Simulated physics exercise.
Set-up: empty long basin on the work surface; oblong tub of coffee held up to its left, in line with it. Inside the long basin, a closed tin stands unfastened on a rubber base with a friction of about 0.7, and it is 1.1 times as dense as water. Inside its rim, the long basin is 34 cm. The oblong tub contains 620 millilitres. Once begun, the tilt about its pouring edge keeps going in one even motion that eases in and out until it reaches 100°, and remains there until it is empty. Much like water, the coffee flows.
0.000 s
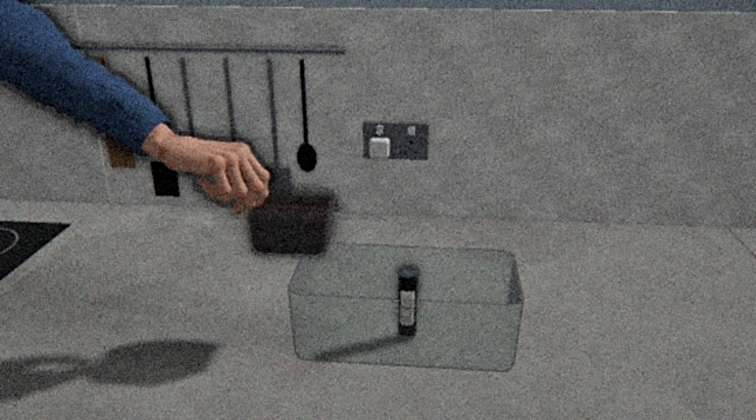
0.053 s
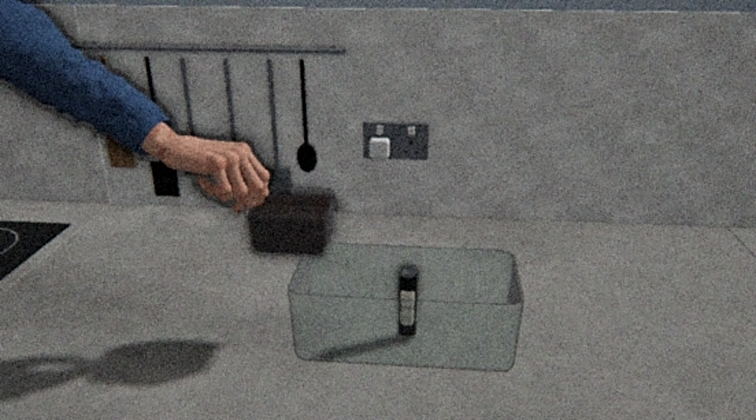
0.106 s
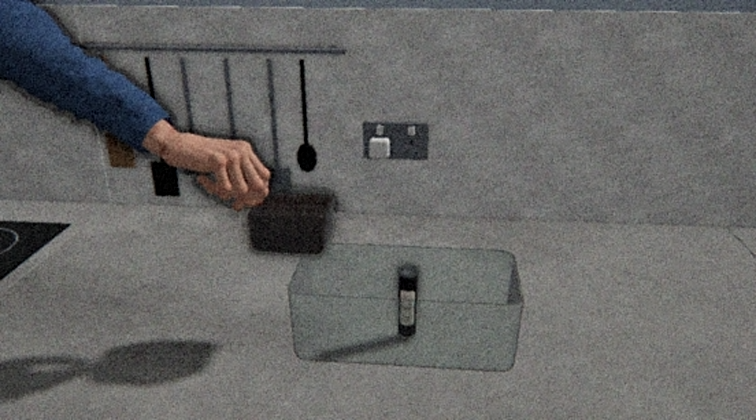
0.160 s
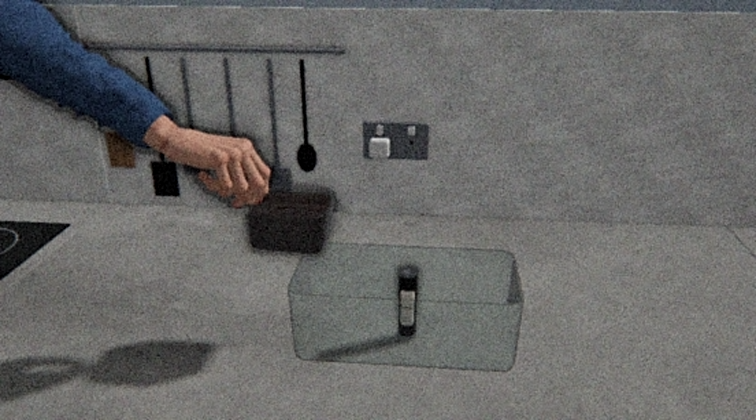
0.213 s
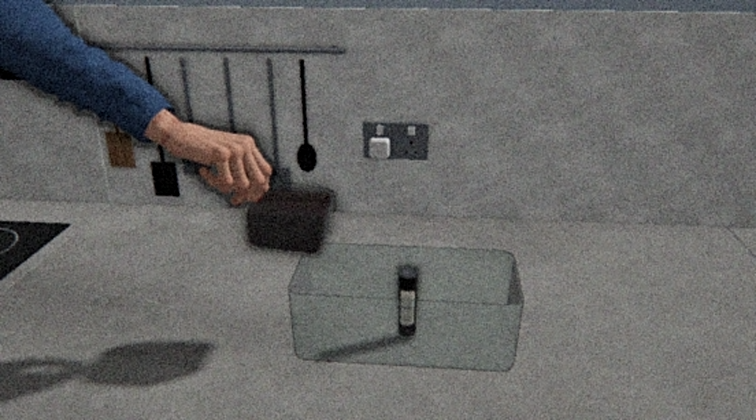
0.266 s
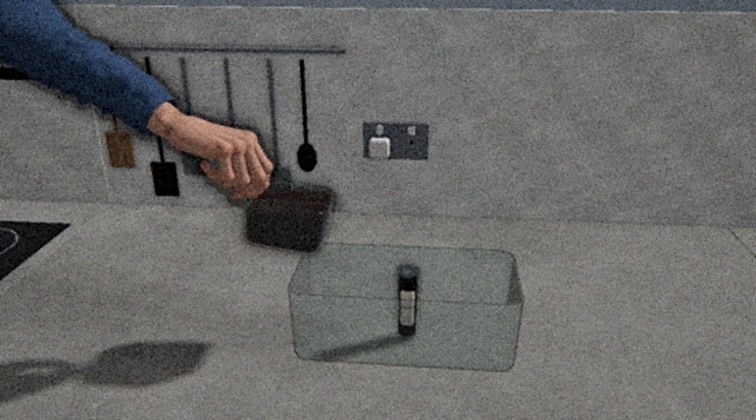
A hand holds a dark tub beside a clear basin and tilts it slightly.
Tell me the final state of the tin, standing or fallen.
The tin ends standing.
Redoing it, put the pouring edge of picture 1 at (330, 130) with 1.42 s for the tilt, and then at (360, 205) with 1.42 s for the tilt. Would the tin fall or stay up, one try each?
In the first try it remains standing; in the second it remains standing.
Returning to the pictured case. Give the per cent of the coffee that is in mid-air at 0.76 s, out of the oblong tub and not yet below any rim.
Around 24 percent.
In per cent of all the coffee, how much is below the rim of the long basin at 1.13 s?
Some 72 percent.
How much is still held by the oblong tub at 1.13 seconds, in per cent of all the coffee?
What remains is about 16 percent of it all.
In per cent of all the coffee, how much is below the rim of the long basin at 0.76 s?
The basin holds roughly 10 in a hundred parts at that moment.
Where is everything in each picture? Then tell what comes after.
Tilt 0°; pouring edge (331, 202); surface from (254, 204) to (330, 206); the long basin's rim runs from (298, 267) to (518, 277); the tin's top is at (408, 274), in the first picture.
Tilt 0°; pouring edge (331, 202); surface from (254, 204) to (330, 206), in the second picture.
Tilt 1°; pouring edge (331, 202); surface from (254, 203) to (330, 205), in the third picture.
Tilt 3°; pouring edge (331, 202); surface from (253, 202) to (330, 204), in the fourth picture.
Tilt 5°; pouring edge (331, 202); surface from (253, 201) to (329, 203), in the fifth picture.
Tilt 8°; pouring edge (330, 202); surface from (253, 198) to (329, 202), in the sixth picture.
Then, 0.76 s in, the tilt is 56° and 66 per cent is still to pour; the tin stands where it began.
Then, 1.13 s in, the tilt is 90° and 15 per cent is still to pour; the tin stands where it began.
Then, 1.51 s in, the tilt is 100° and 1 per cent is still to pour; the tin stands where it began.
Then, 1.92 s in, the tilt is 100° and 0 per cent is still to pour; the tin stands where it began.
Finally, the tin stands where it began.
